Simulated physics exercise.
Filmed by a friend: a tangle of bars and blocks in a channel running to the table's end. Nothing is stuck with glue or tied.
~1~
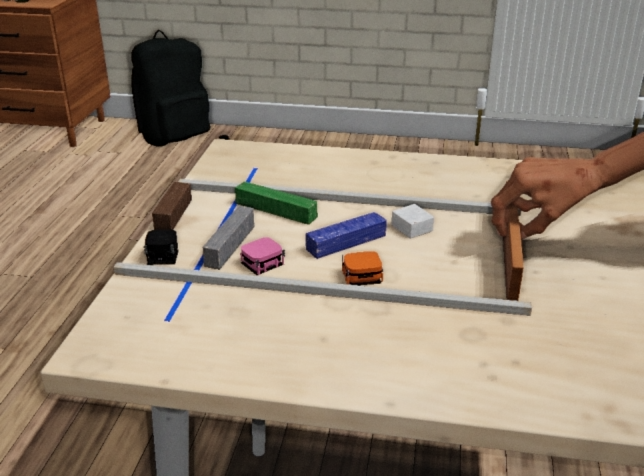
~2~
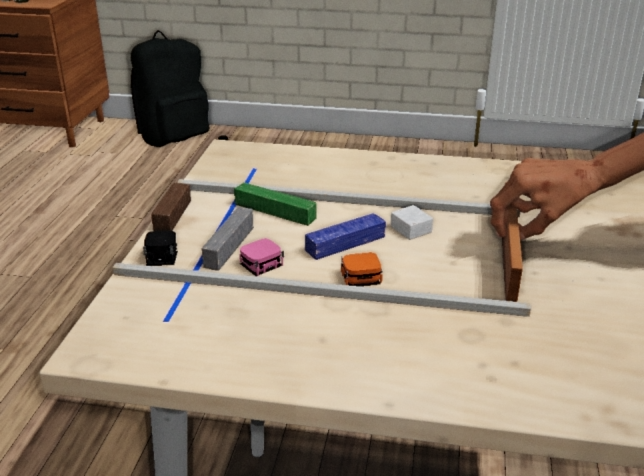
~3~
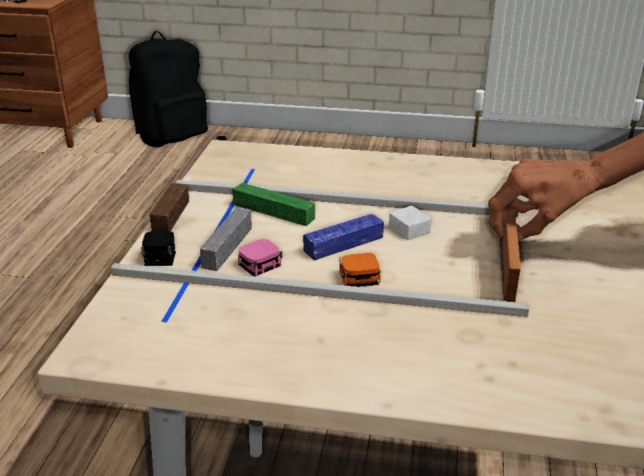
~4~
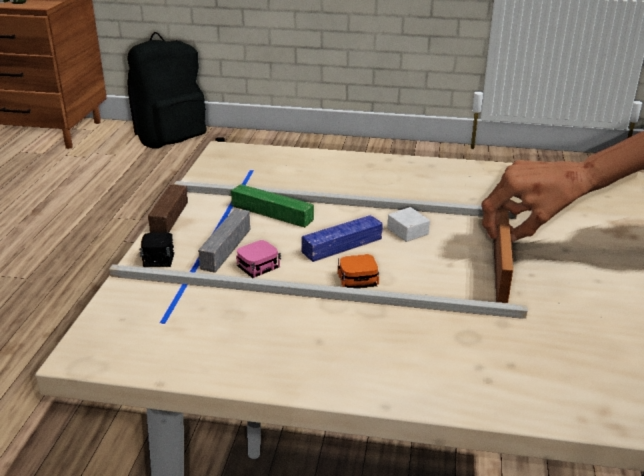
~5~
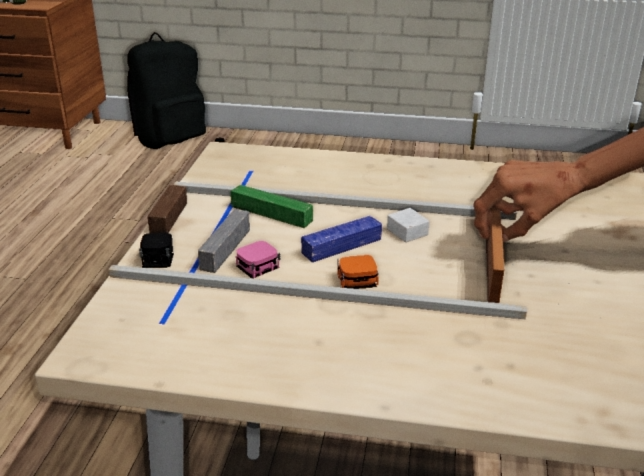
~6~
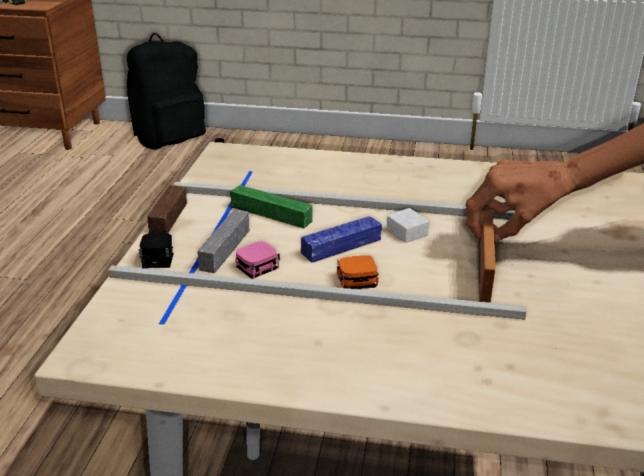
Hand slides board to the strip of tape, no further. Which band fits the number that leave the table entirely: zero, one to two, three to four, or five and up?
Falls: One or two.
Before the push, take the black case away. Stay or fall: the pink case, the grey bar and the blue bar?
As for the pink case, it is retained; the grey bar is retained; the blue bar is retained.
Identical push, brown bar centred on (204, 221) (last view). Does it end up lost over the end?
If so, it stays where it is.
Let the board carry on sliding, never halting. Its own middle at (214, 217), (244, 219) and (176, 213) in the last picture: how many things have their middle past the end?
2, 0 and 5.
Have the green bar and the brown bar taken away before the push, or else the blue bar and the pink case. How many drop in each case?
That gives 1 in the first case, then 0 in the second.
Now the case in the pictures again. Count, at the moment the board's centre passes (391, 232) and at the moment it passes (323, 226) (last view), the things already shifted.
Up to then 2, and up to the other point 5.
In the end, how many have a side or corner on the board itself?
3 in contact.
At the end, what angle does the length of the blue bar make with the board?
About 25 degrees.
Early on, none off yet; brown bar at rest near (168, 209); black case at rest near (157, 251); grey bar at rest near (225, 240).
A while later, none off yet; brown bar moving near (159, 211); black case travelled a little near (142, 250); grey bar travelled a little near (195, 233).
Finally, the number that fall off is one or two; lost, black case and brown bar.
